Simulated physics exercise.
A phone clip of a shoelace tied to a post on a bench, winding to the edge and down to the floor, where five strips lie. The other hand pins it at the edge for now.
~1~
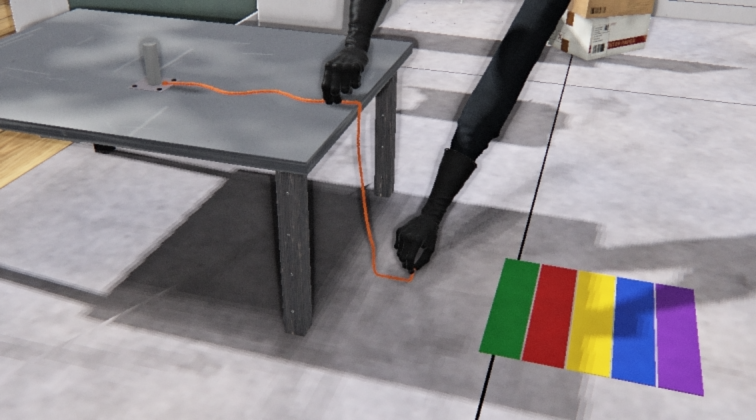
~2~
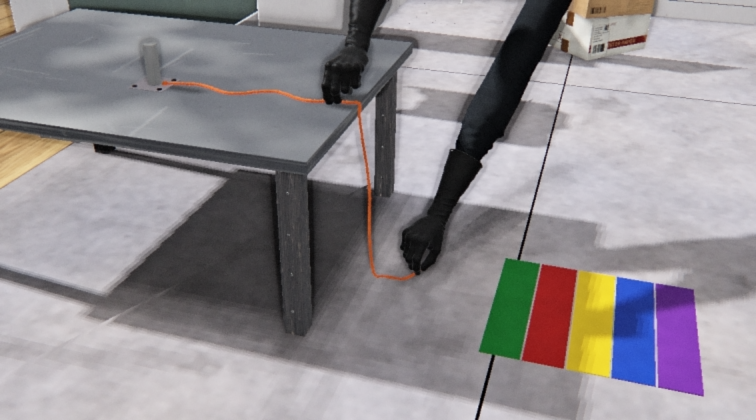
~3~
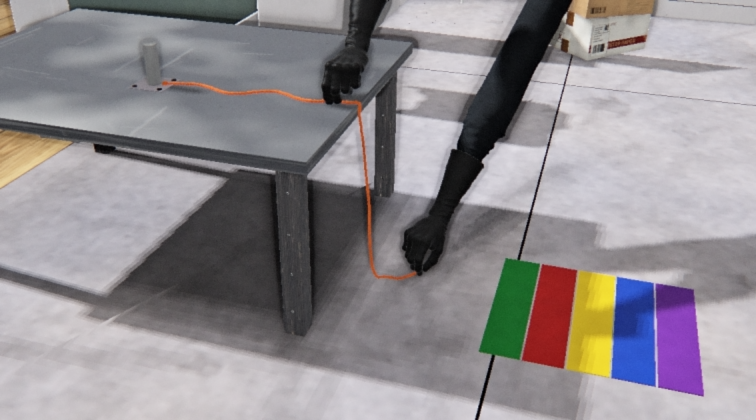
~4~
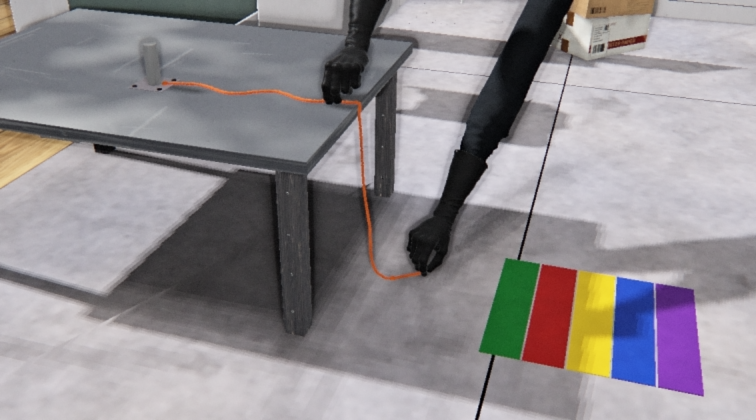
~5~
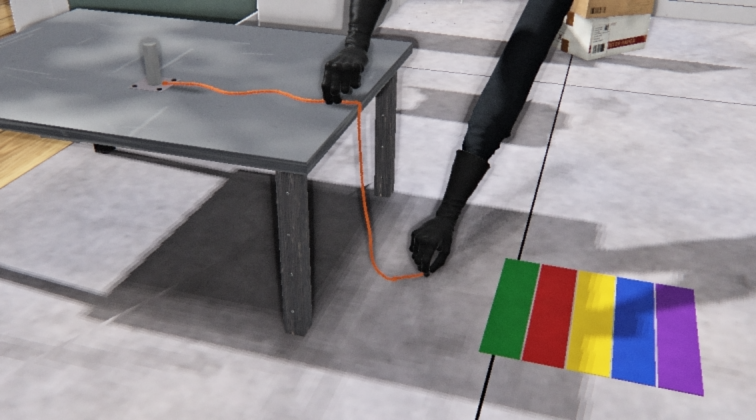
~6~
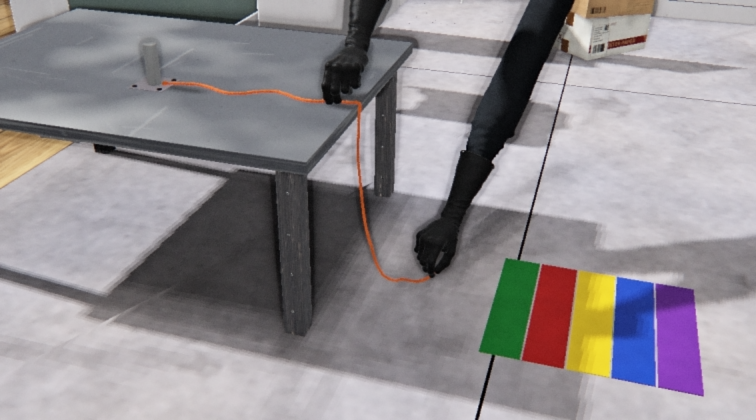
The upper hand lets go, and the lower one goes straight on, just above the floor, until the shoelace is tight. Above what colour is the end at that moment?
It halts on the red strip.
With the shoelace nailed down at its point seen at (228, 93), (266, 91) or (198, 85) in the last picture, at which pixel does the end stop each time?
Try by try, around (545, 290), (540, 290) and (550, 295).
A little later, end near (474, 279); short of the strips.
Next, end near (522, 288); over green.
When it is tight, end near (552, 293); over red. Over red.
